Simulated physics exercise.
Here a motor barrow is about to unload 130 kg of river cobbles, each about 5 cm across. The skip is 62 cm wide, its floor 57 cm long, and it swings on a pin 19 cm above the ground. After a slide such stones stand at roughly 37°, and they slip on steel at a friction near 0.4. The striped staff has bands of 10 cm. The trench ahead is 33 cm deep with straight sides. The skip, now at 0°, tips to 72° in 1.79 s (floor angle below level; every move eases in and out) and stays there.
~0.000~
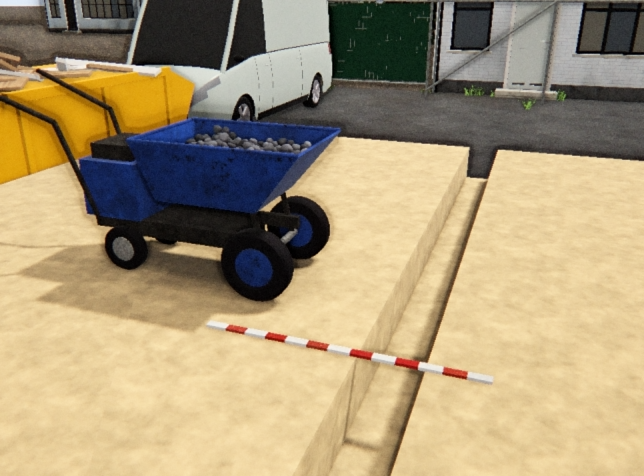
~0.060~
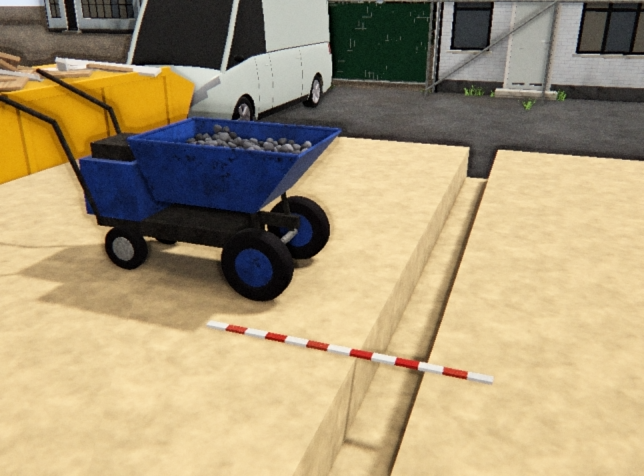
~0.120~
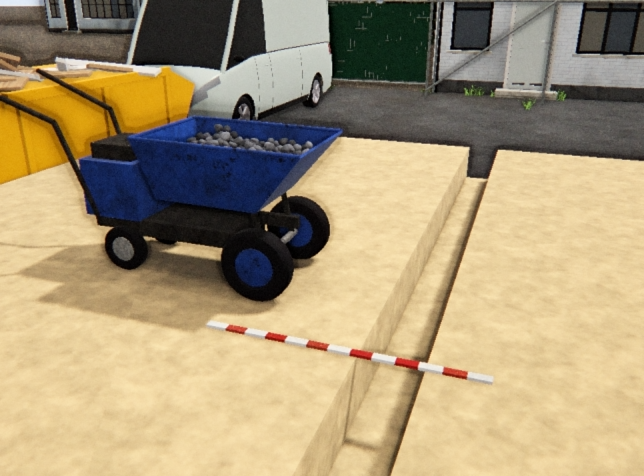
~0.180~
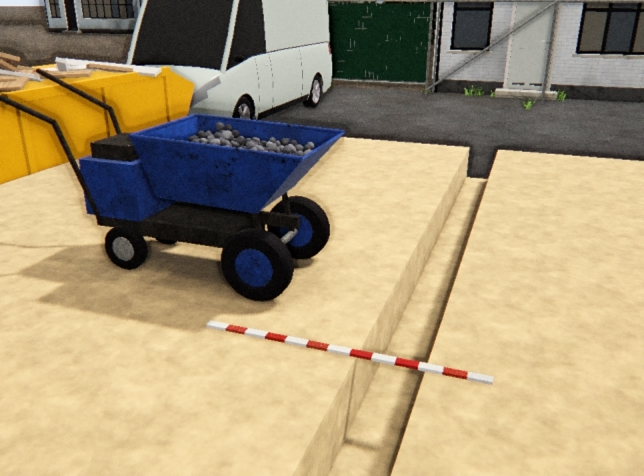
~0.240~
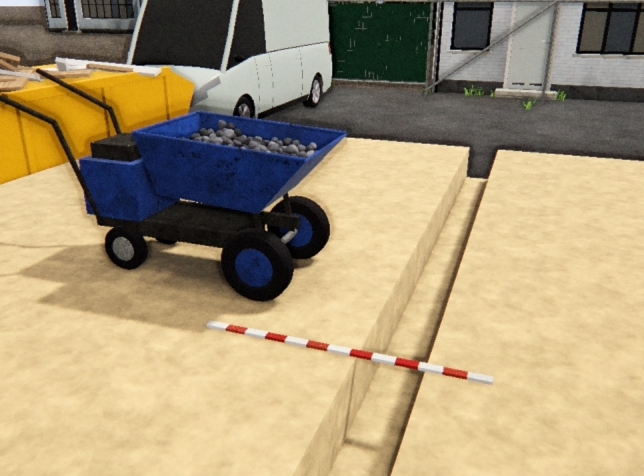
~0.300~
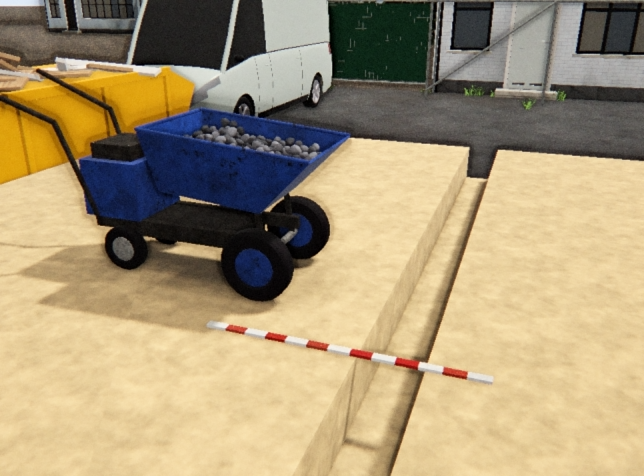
Blue motor barrow standing beside a narrow trench, its skip of grey cobbles tilting slightly forward to the right.
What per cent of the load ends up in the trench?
Some 93 per cent of it.
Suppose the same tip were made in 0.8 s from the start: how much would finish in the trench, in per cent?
In that case some 75 per cent.
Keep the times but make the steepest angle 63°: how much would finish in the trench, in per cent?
It would be near 85 per cent.
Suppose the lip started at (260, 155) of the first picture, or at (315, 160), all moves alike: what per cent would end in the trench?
About 75 and 70 per cent.
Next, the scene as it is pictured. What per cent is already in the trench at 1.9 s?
About 50 per cent by then.
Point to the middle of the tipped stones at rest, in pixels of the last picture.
Around (419, 335).
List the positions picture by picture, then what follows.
The skip is at 0°, its lip at (297, 156); the top of the load is at (229, 139), in the first frame.
The skip is at 0°, its lip at (298, 157); the top of the load is at (229, 138); the stones move at 0.1 m/s on average, in the second frame.
The skip is at 1°, its lip at (299, 158); the top of the load is at (229, 137); the stones move at 0.1 m/s on average, in the third frame.
The skip is at 2°, its lip at (302, 159); the top of the load is at (228, 136); the stones move at 0.2 m/s on average, in the fourth frame.
Lip at (305, 161), floor tilted 4°, highest stones at (226, 134); the stones move at 0.3 m/s on average, in the fifth frame.
Lip at (309, 163), floor tilted 5°, highest stones at (222, 131); the stones move at 0.3 m/s on average, in the sixth frame.
After 1.3 s the floor is at 61°; 100 % in the skip; the foremost stones are at (394, 243).
After 1.9 s the floor is at 72°; 47 % in the skip, 48 % in the trench, 5 % past the trench; the foremost stones are at (487, 303).
After 2.2 s the floor is at 72°; 19 % in the skip, 74 % in the trench, 7 % past the trench; the foremost stones are at (541, 307).
After 4.2 s the floor is at 72°; 0 % in the skip, 93 % in the trench, 7 % past the trench; the foremost stones are at (557, 299).
